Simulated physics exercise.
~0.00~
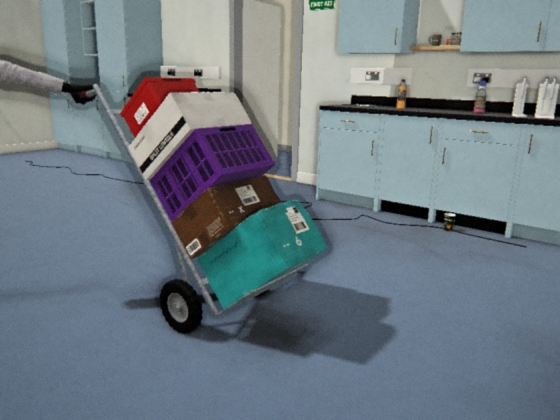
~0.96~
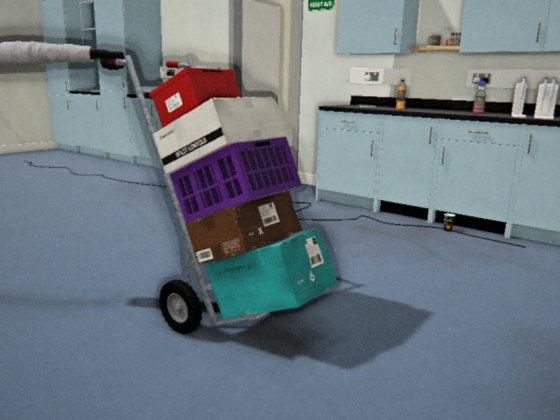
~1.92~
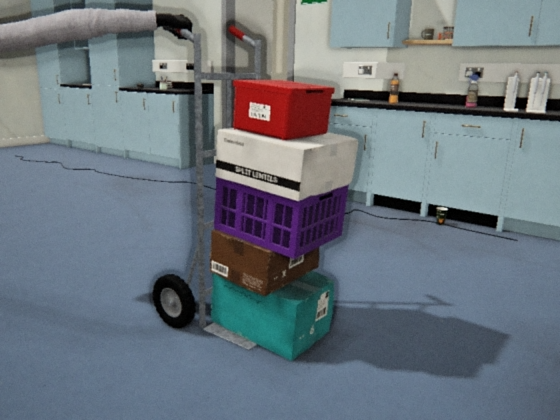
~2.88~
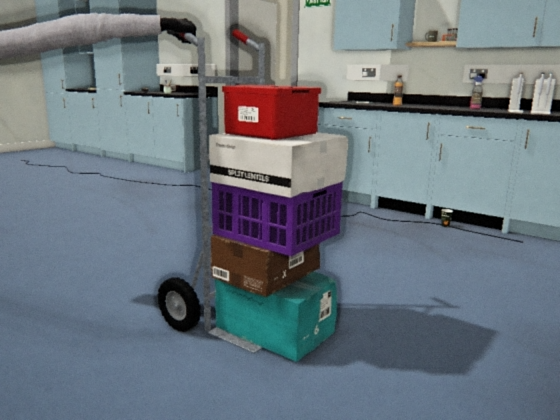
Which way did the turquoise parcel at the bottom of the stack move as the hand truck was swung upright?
The turquoise parcel moved down as the hand truck came upright.
